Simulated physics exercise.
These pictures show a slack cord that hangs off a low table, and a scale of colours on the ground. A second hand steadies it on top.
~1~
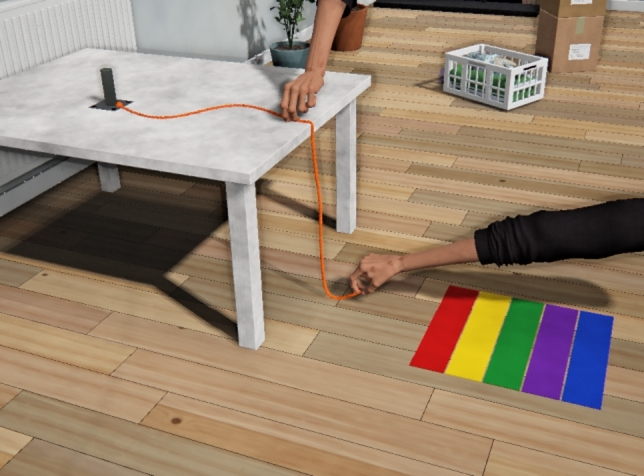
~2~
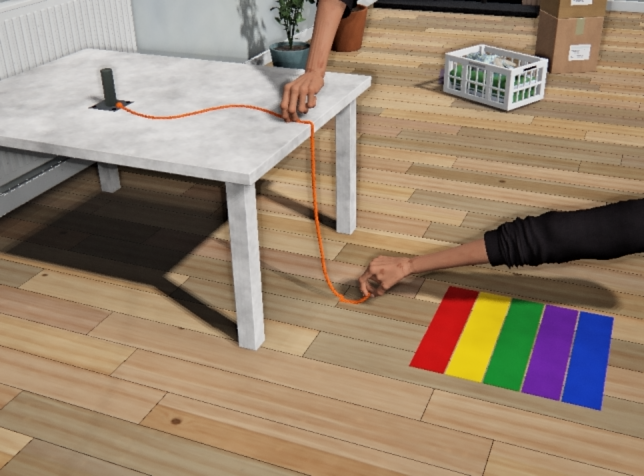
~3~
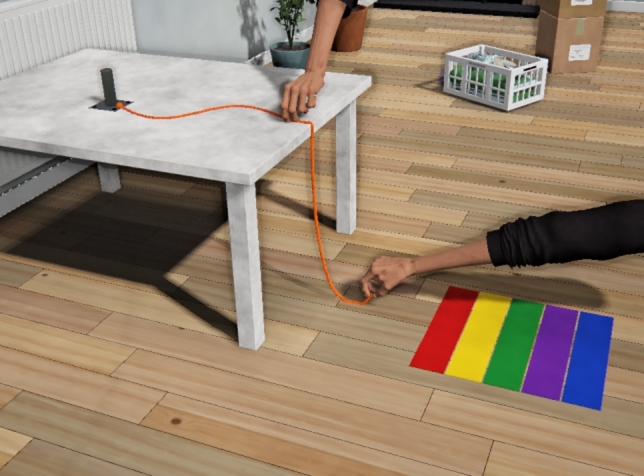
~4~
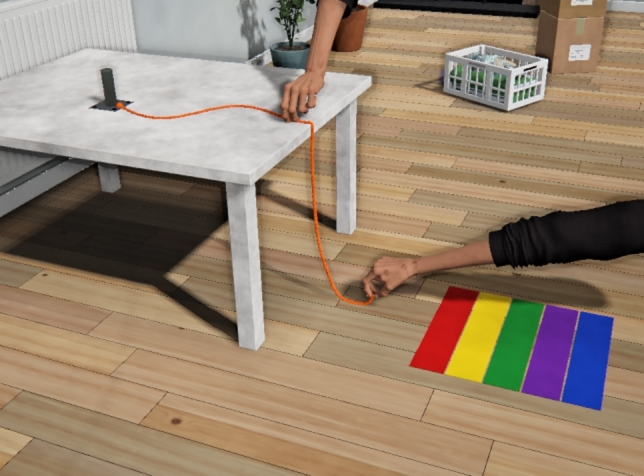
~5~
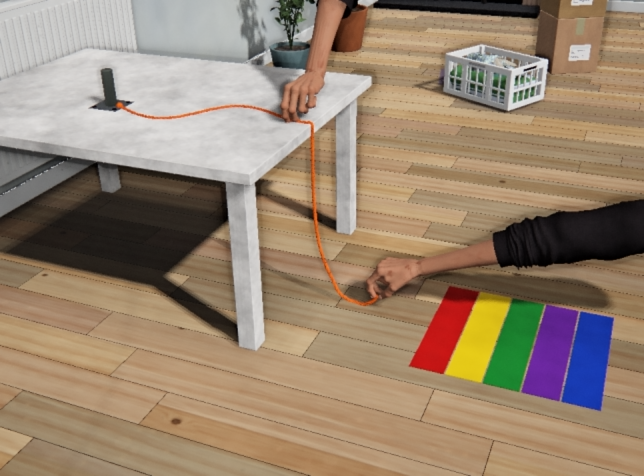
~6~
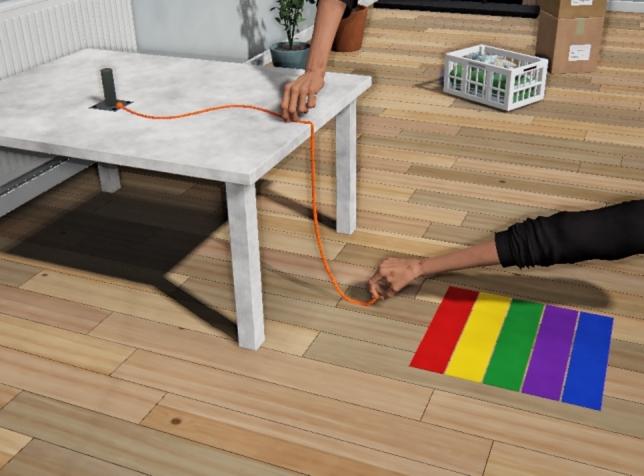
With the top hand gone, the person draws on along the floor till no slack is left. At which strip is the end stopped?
It halts on the green strip.
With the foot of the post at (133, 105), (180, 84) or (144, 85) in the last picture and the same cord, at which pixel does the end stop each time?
The places are (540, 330), (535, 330) and (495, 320).
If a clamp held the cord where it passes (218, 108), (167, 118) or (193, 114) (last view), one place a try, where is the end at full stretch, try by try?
Try by try, around (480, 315), (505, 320) and (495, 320).
Early on, end near (455, 312); over red.
Midway, end near (494, 319); over yellow.
At the end of the slack, end near (517, 324); over green. Over green.
